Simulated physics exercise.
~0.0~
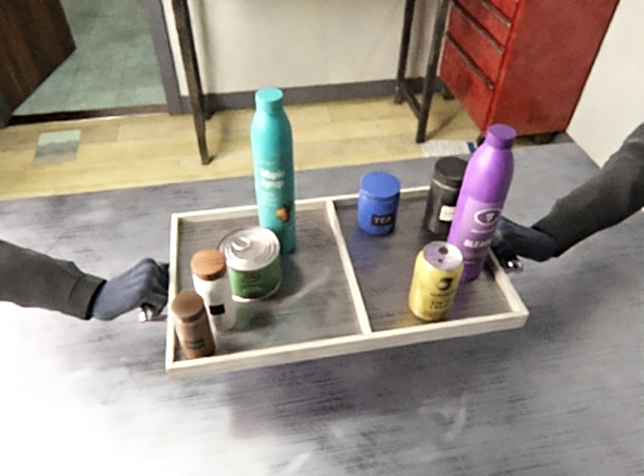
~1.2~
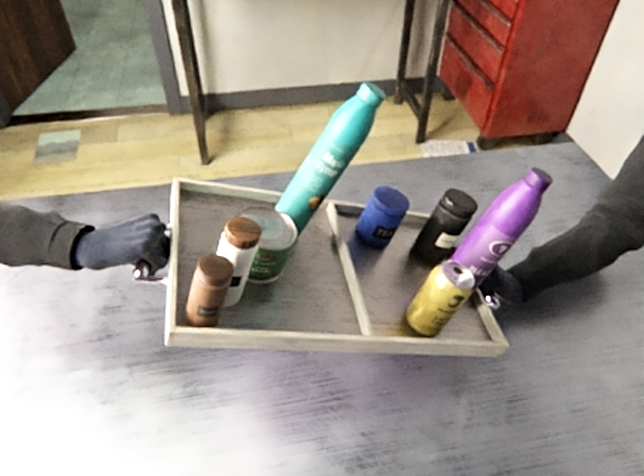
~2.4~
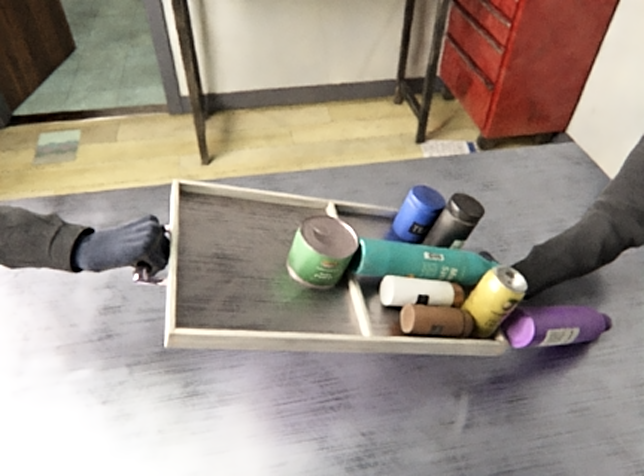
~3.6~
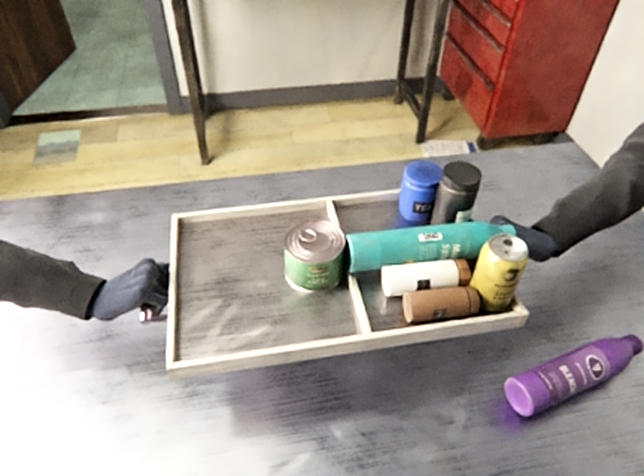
On a grey table, two gloved hands tilting a tray rightward and levelling it, containers toppling and a purple bottle lying off it.
